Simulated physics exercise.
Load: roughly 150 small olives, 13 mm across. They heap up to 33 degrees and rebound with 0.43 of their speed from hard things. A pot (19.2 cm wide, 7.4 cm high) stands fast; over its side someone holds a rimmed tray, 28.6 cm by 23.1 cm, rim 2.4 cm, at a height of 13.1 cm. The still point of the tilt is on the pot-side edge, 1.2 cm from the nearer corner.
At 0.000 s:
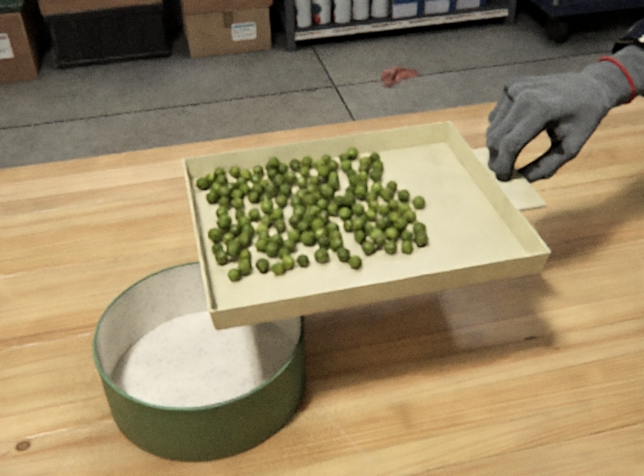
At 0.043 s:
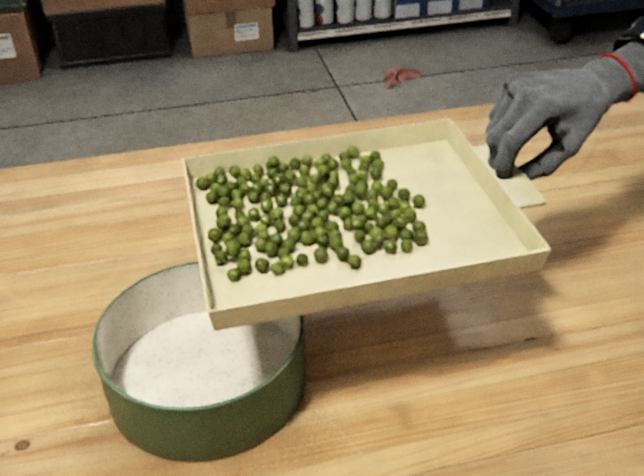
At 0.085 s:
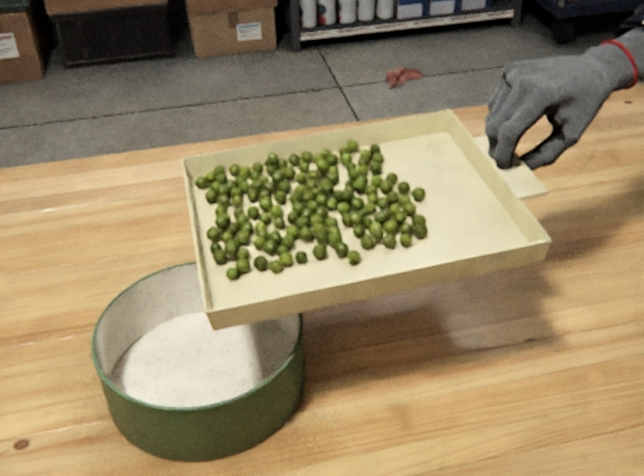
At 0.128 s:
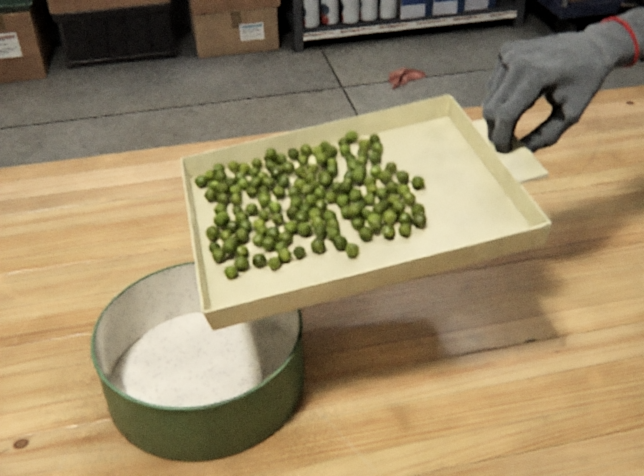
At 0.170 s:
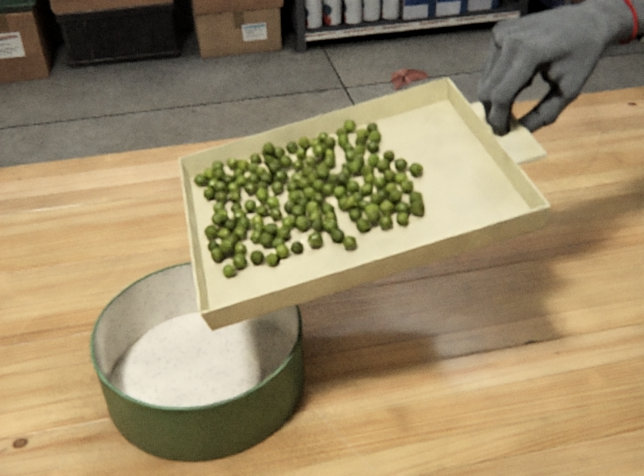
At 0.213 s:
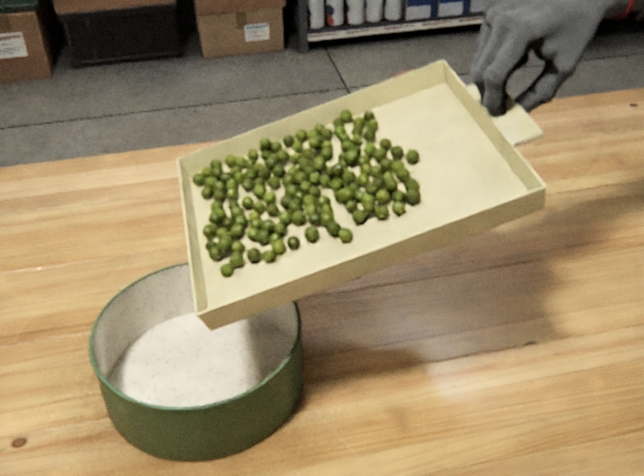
The clip opens on a gloved hand holding a shallow cream tray of small green olives, its left end over a round green pot on a wooden table. The hand slowly raises the right end, then lifts it faster, steepening the slant toward the pot while the olives stay clustered on the tray.
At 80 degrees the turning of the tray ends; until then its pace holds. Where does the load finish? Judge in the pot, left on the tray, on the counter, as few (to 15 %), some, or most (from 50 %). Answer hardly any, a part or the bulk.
Pot: Hardly any, tray: The bulk, counter: Hardly any.
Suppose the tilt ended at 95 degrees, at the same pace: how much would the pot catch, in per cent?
Then about 65 per cent.
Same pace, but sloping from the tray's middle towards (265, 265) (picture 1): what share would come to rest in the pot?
About 5 per cent.
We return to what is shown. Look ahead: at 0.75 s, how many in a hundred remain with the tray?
Some 100 per cent of the load.
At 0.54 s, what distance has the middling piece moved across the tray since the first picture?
Roughly 4 cm.
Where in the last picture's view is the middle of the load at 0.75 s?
At about (203, 188).
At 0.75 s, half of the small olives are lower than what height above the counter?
Roughly 18 cm.
After 0.54 s, tilt 47 degrees; the tray holds 100 %, the pot 0 %.
After 0.75 s, tilt 68 degrees; the tray holds 100 %, the pot 0 %.
After 1.08 s, tilt 80 degrees; the tray holds 95 %, the pot 5 %.
At rest (1.7 s), pot 5 %, tray 95 %, counter 0 %.
